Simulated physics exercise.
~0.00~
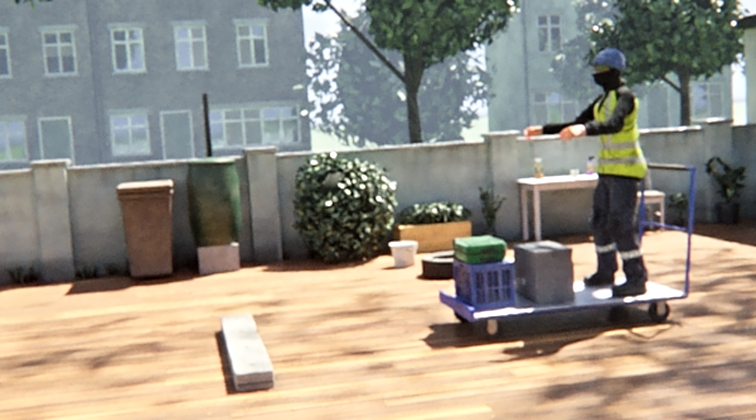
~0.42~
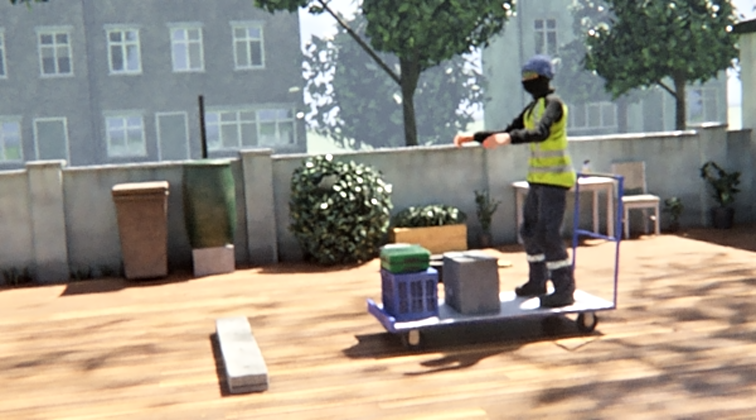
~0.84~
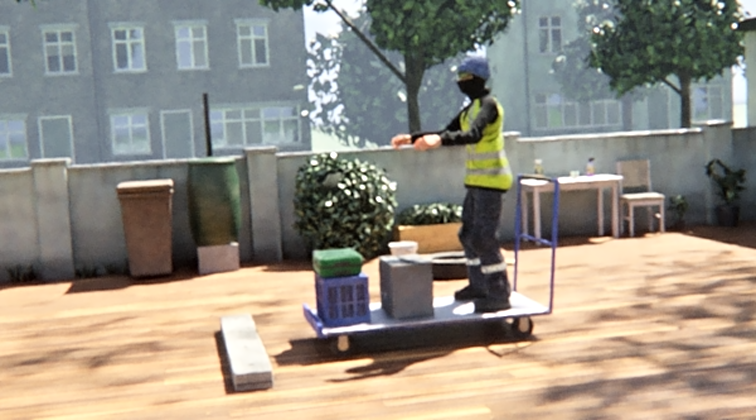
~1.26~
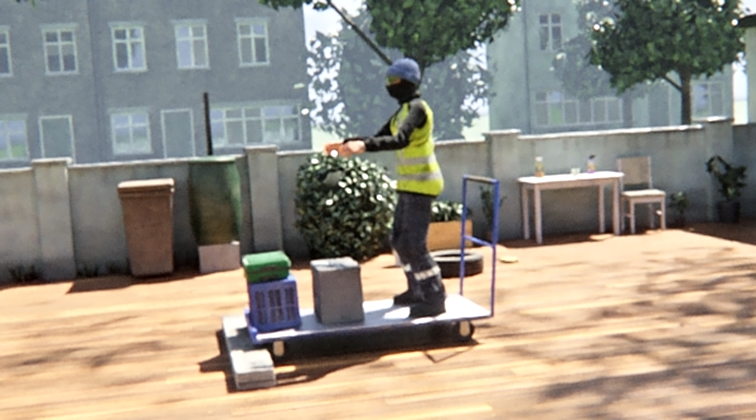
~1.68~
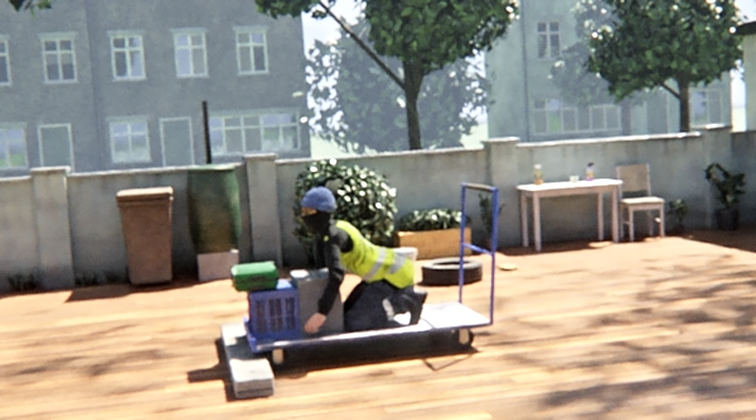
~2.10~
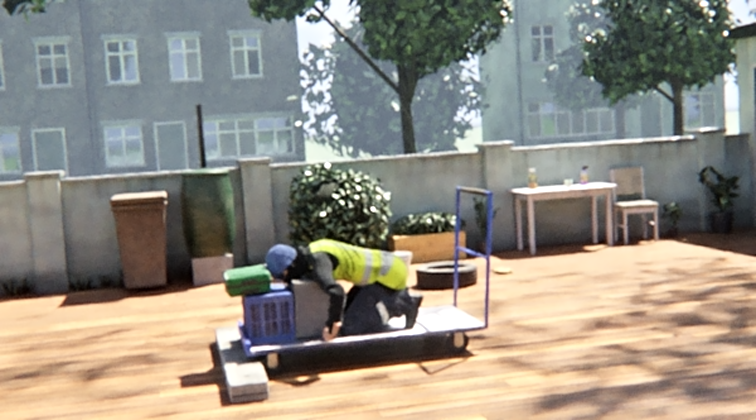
A sunlit paved yard with a low wall, bins, a bush and a white table, grey buildings and trees behind, is seen from the side by a slightly swaying camera. A blue trolley rolls left, carrying a green case on a blue crate, a grey box behind them, and a standing person in a blue cap and yellow vest, arms held forward. It reaches a pale kerb and stops. The person drops to the knees and pitches forward against the box. The person ends slumped over the load, with the case, crate and box still aboard.
